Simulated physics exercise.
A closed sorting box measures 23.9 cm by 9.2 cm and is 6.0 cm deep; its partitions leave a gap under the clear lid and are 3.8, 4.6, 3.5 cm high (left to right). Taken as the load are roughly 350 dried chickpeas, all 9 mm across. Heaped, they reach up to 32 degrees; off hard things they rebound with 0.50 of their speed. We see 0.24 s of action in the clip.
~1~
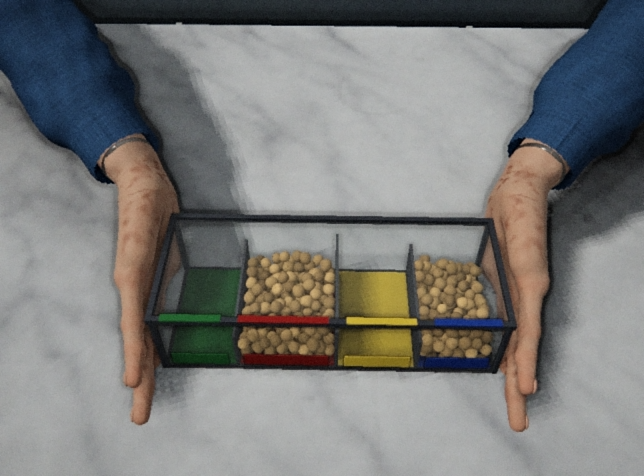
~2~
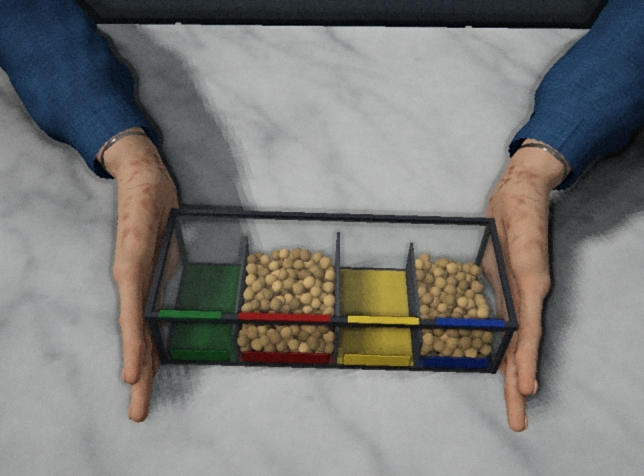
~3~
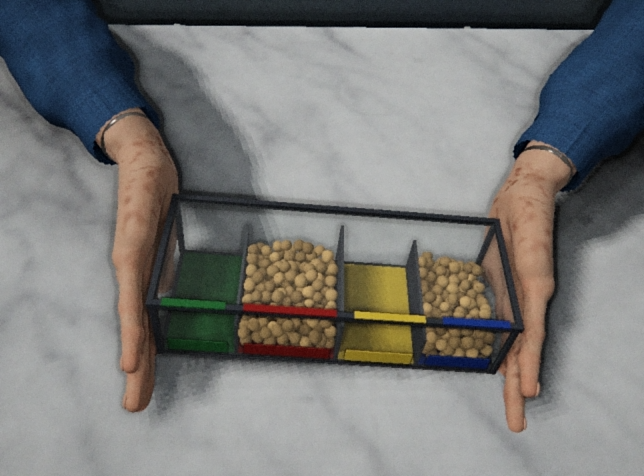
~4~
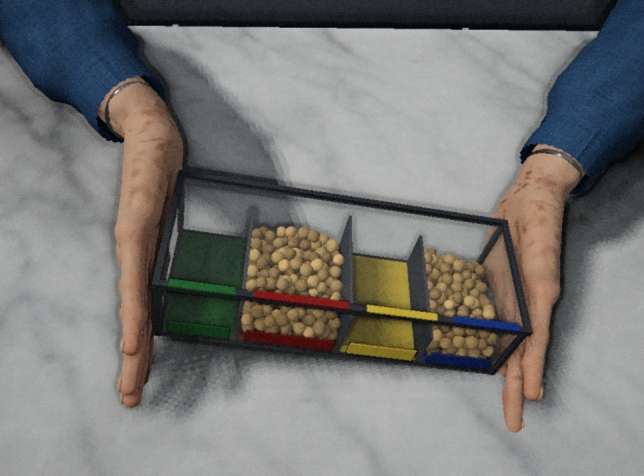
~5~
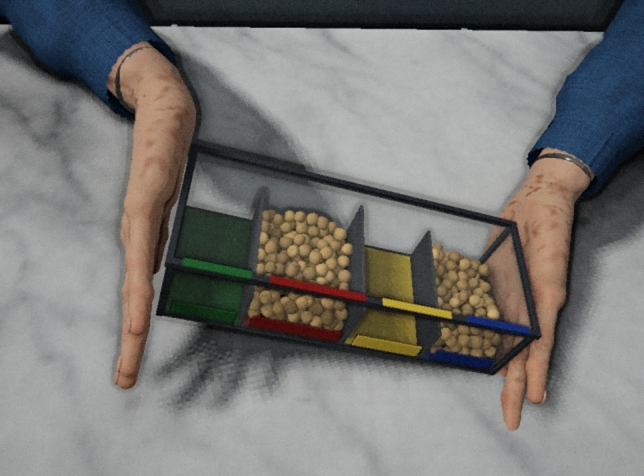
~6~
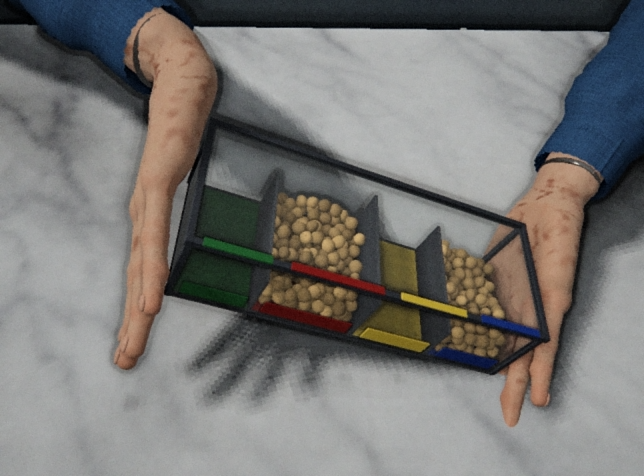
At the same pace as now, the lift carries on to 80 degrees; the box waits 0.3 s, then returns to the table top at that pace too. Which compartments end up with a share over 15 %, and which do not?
Red compartment over, blue compartment over, green compartment not over, yellow compartment not over.
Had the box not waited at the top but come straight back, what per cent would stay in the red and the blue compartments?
Red 45, blue 50.
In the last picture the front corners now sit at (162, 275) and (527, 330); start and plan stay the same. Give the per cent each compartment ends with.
Red = 50 %, blue = 50 %, green = 0 %, yellow = 0 %.
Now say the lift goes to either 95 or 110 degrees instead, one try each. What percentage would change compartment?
Some 5 and 10 per cent.
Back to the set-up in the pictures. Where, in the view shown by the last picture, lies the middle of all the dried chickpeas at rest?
Somewhere around (418, 315) in the final frame.
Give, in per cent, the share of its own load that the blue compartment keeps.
Close to 100 in a hundred.
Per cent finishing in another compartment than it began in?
The answer is close to 10 percent.
Then, 0.68 s after the last picture, tilt 80 degrees; red 50 %, blue 50 %.
Then, 1.14 s after the last picture, tilt 41 degrees; red 45 %, blue 55 %.
Then, 1.66 s after the last picture, tilt 0 degrees; red 45 %, blue 55 %.
In the end, red 45 %, blue 55 %, green 0 %, yellow 0 %.
